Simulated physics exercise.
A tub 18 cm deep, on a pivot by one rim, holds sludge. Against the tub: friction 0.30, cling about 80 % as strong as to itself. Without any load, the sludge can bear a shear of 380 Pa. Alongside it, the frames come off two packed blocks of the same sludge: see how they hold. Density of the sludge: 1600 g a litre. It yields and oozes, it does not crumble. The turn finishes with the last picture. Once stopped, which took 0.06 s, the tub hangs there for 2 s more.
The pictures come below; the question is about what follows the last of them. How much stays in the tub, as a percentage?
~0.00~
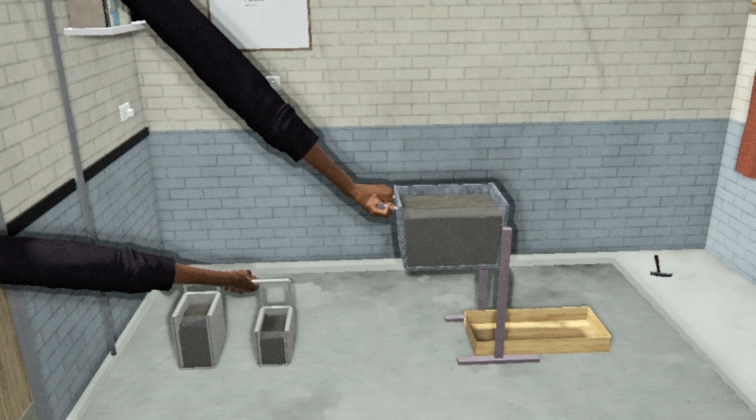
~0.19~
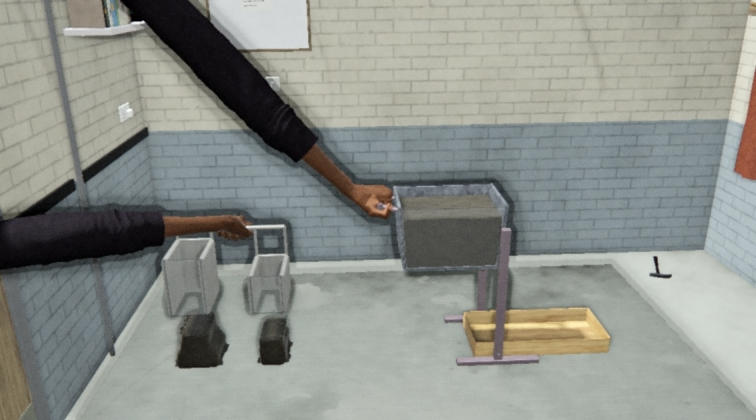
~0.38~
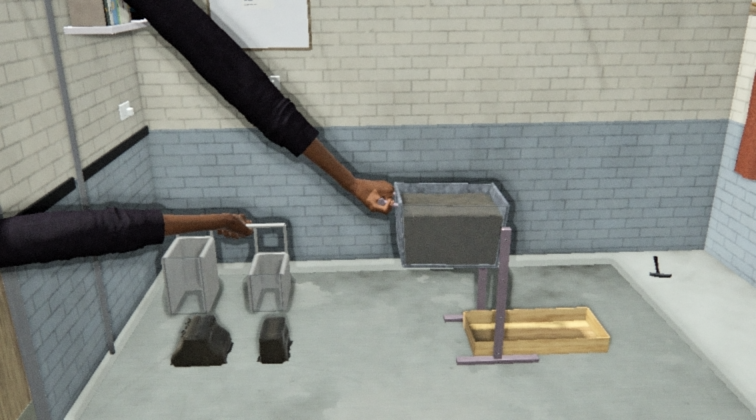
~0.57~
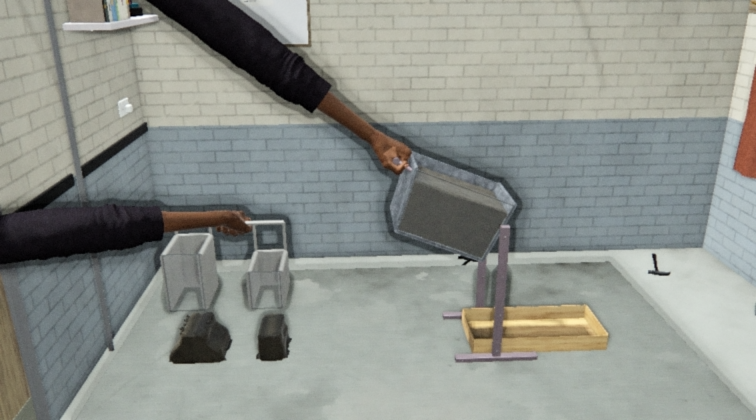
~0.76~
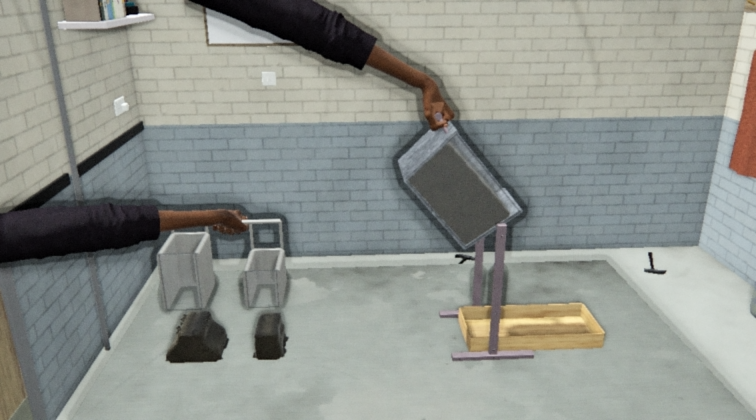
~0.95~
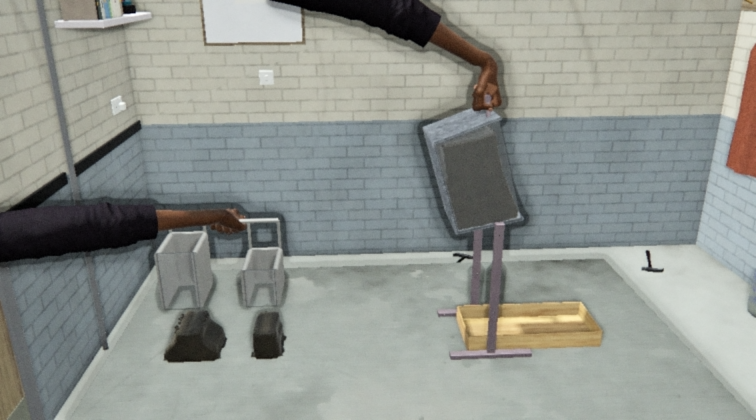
46 %.
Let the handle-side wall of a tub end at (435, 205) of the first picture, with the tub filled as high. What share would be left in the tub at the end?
Close to 80 per cent would still be in the tub.
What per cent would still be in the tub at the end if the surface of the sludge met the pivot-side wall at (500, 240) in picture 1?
I'd say close to 85 % stays in the tub.
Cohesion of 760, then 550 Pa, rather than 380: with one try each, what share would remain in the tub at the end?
The answers, in order, are 65 % and 55 %.
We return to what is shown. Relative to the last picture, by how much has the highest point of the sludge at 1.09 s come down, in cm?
About 6 cm.
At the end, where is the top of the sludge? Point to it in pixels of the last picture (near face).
Highest point: Approx. (466, 188).
After 1.09 s, the tub is at 74 degrees and holds 84 %.
After 1.26 s, the tub is at 74 degrees and holds 56 %.
After 1.43 s, the tub is at 74 degrees and holds 47 %.
After 1.60 s, the tub is at 74 degrees and holds 46 %.
After 2.95 s, the tub is at 74 degrees and holds 46 %.
